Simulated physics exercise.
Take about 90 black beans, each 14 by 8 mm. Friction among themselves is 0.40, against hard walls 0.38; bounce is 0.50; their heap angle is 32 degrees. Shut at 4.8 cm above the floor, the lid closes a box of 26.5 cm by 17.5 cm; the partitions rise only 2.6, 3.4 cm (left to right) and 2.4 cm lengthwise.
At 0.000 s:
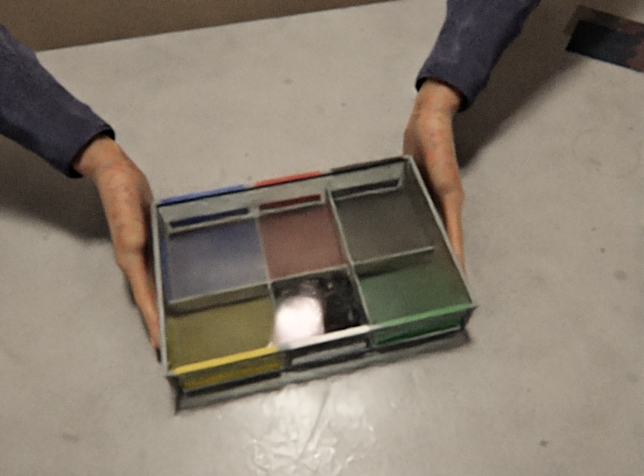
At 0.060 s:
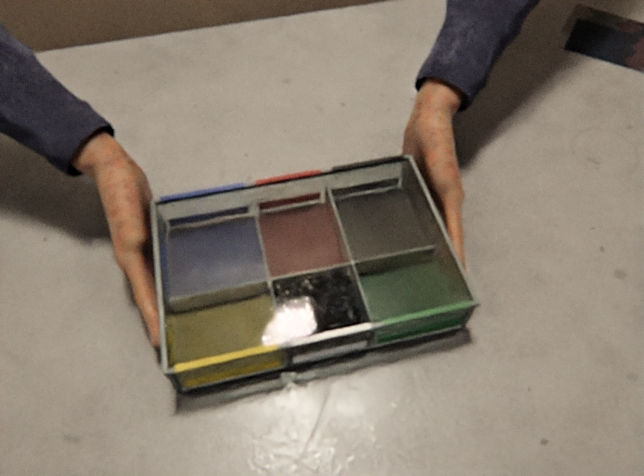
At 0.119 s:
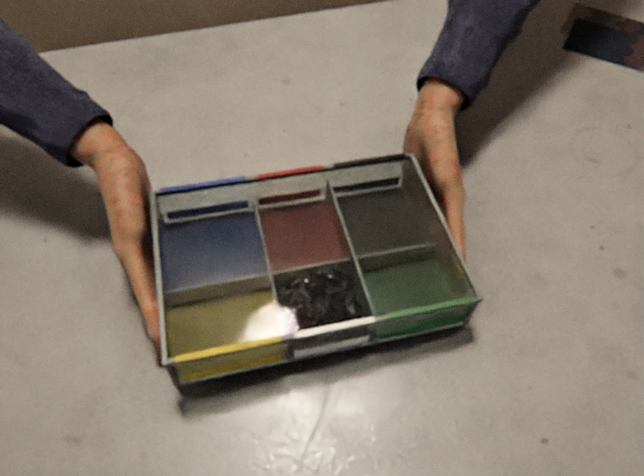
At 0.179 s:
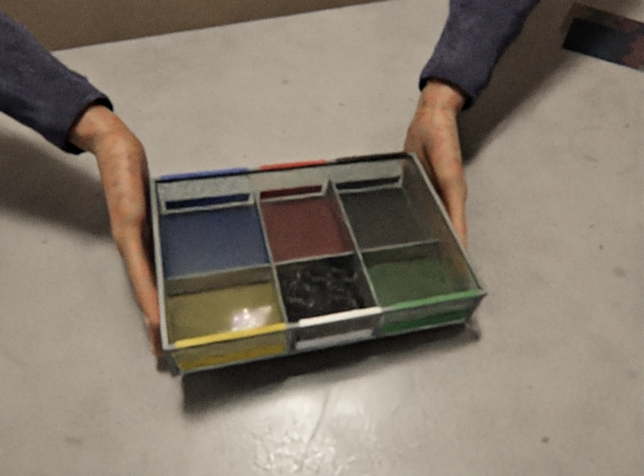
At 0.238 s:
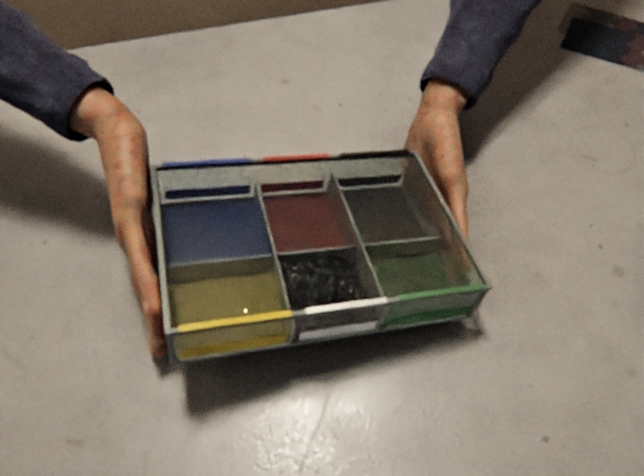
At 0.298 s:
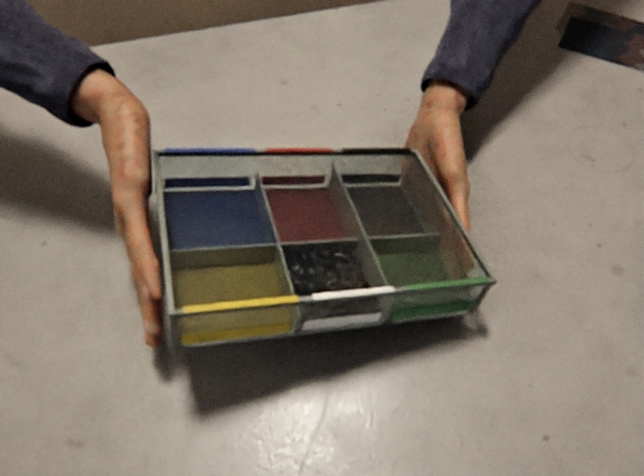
A clear lidded box with six coloured sections, one holding black beans, tilted steadily as two hands gripped its sides and raised the front edge above the grey table.
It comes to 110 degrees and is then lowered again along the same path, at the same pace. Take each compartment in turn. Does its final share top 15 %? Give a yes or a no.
Red - no; blue - no; green - no; yellow - no; white - yes; black - yes.
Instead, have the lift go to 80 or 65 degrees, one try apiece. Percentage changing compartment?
Some 30 and 5 per cent.
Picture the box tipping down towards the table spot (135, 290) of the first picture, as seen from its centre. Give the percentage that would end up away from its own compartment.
My guess is roughly 100 percent.
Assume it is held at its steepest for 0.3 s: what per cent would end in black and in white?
Result - black: 55 %; white: 40 %.
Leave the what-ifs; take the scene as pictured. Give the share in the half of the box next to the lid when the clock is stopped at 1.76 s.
I'd say around 70 percent of the pieces.
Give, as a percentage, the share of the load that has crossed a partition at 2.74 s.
Share: Approx. 60 %.
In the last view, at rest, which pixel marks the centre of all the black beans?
Approximately (399, 228) in the last view.
After 1.76 s, tilt 110 degrees; red 10 %, green 5 %, white 55 %, black 30 %.
Then, at 2.74 s, tilt 50 degrees; green 5 %, white 40 %, black 55 %.
After 3.70 s, tilt 0 degrees; green 5 %, white 35 %, black 60 %.
By 4.4 s all is still; red 0 %, blue 0 %, green 5 %, yellow 0 %, white 35 %, black 60 %.
